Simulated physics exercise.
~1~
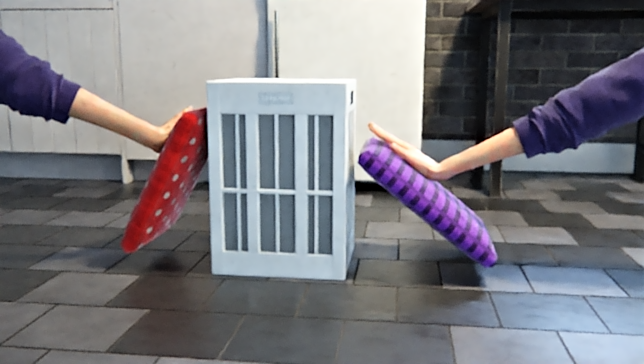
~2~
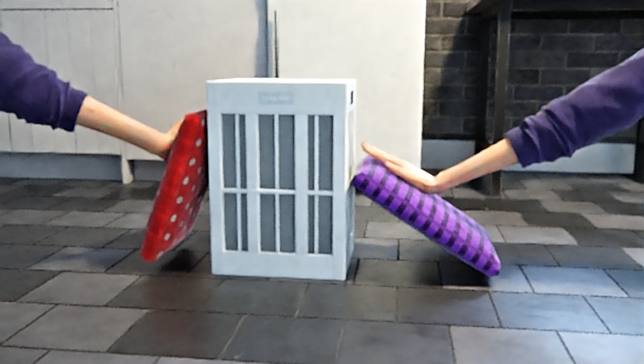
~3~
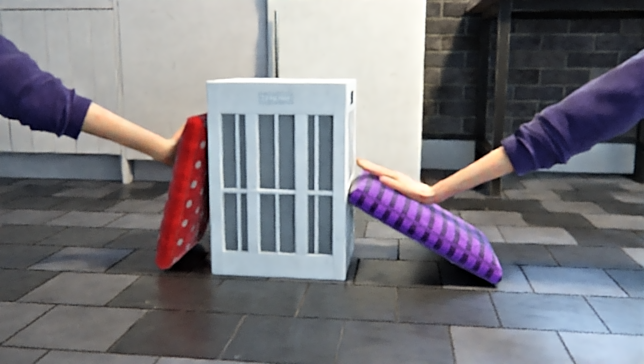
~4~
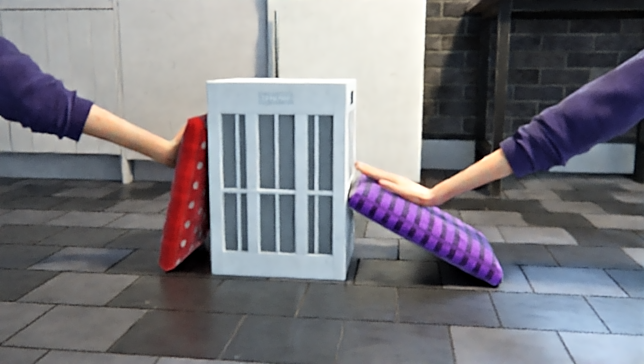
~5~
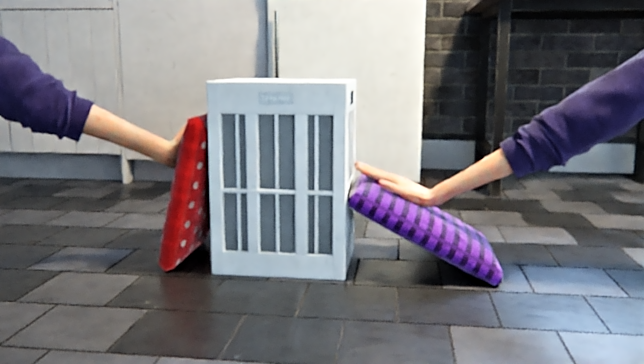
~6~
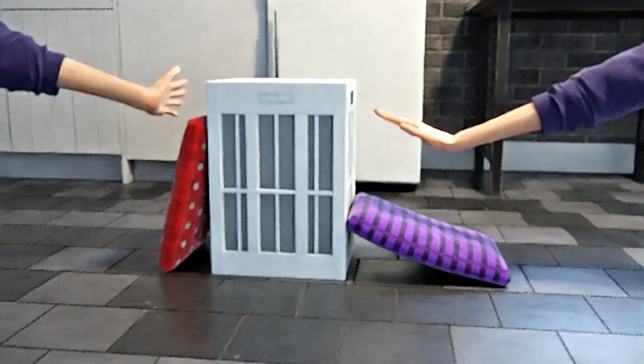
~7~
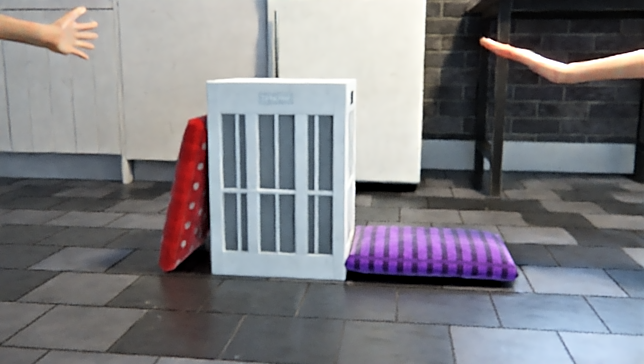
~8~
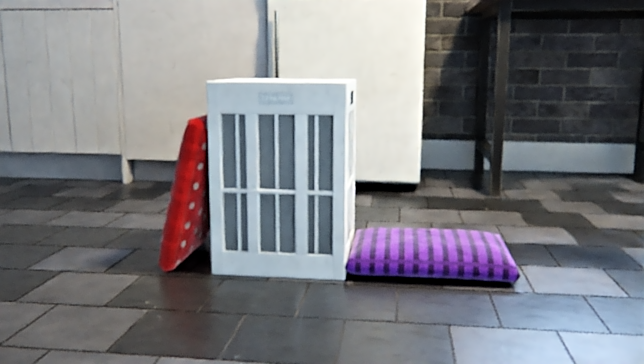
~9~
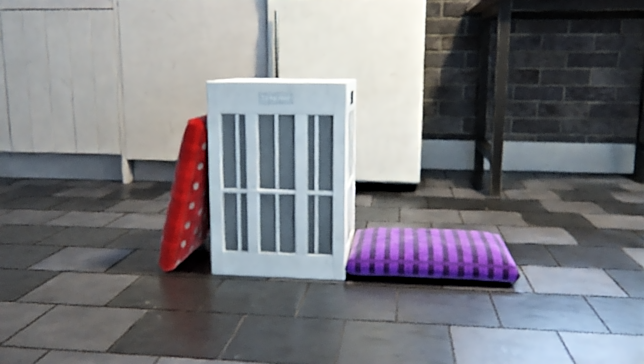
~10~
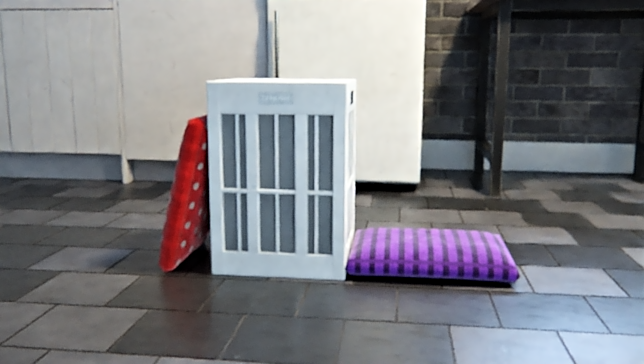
The footage shows two hands pressing a red dotted pillow and a purple striped pillow against opposite sides of a white crate on a tiled floor, then letting go and withdrawing. The red pillow on the left stays leaning, while the purple one slides down and lies flat.
